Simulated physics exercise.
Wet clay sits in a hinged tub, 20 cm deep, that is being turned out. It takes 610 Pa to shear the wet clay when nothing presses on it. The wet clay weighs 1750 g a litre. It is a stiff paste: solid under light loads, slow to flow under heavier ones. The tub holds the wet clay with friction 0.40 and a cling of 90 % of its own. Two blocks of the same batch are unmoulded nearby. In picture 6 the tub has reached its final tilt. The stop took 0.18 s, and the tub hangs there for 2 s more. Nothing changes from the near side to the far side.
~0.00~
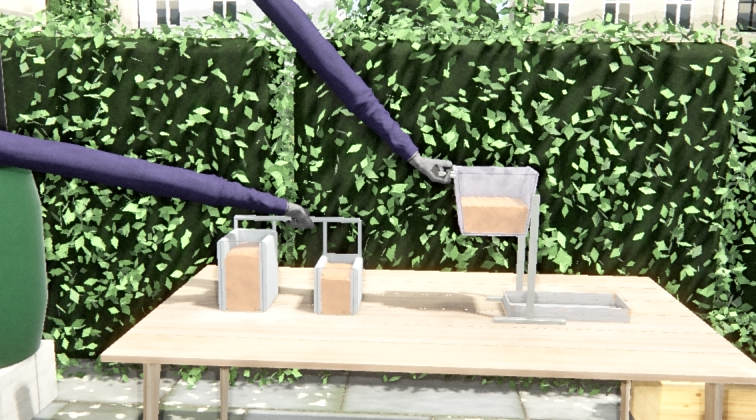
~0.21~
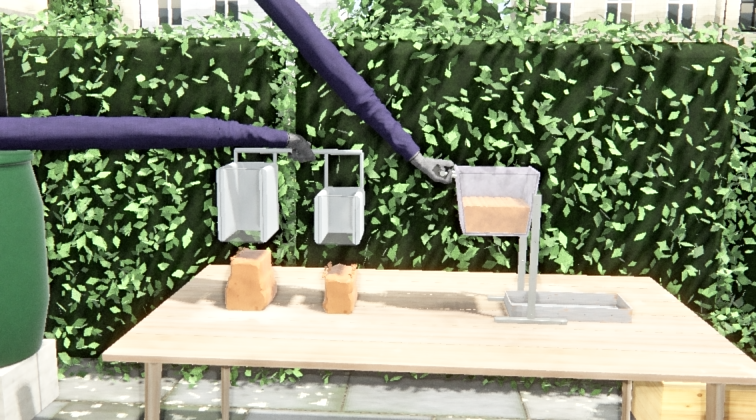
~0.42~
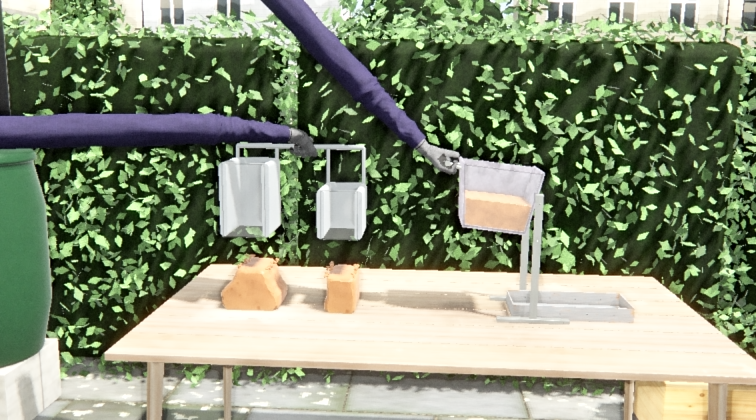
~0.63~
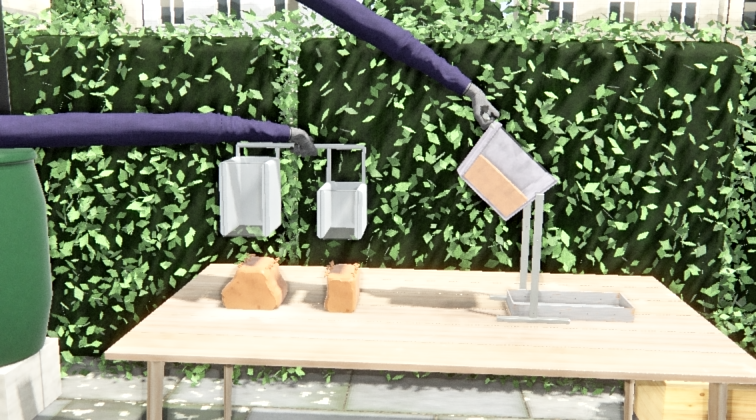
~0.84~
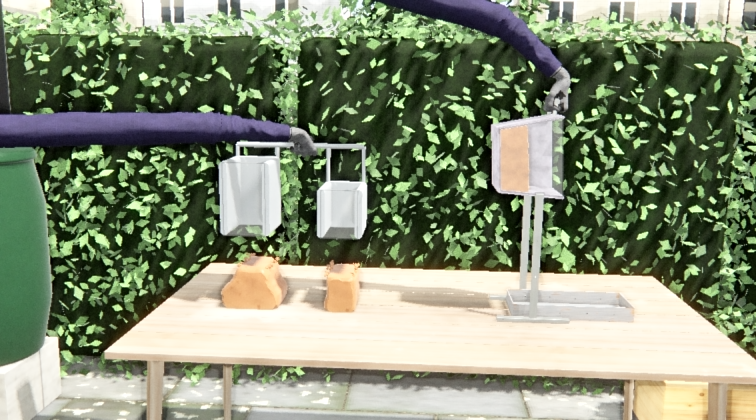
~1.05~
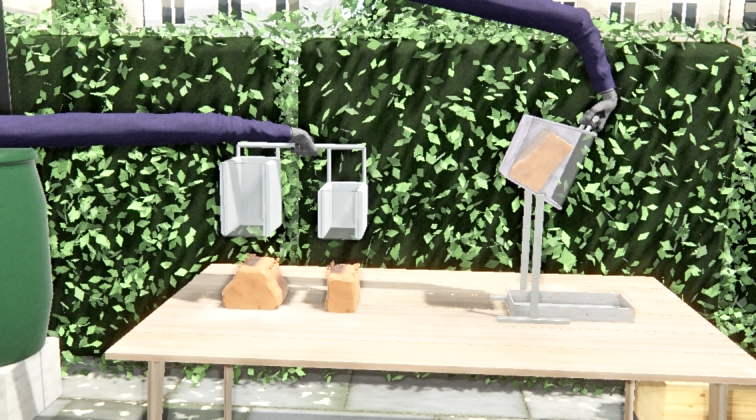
Two purple-sleeved arms worked over a table: the left one lifted a pair of moulds off two clay blocks, the larger slumping a little, then the other swung a clay-filled tub over to the right.
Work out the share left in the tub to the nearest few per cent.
About 10 %.
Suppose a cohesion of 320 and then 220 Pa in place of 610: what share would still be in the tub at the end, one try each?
In turn about 10 %, 5 %.
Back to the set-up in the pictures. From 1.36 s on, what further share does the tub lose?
Some 30 per cent.
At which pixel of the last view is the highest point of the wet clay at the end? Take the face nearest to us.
Around (512, 169).
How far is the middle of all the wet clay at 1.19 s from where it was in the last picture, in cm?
About 11 cm.
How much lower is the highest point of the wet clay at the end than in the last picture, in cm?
About 12 cm.
By 1.19 s, the tub is at 112 degrees and holds 61 %.
By 1.36 s, the tub is at 112 degrees and holds 41 %.
By 1.53 s, the tub is at 112 degrees and holds 39 %.
By 1.70 s, the tub is at 112 degrees and holds 37 %.
By 3.05 s, at the end, the tub is at 112 degrees and holds 10 %.
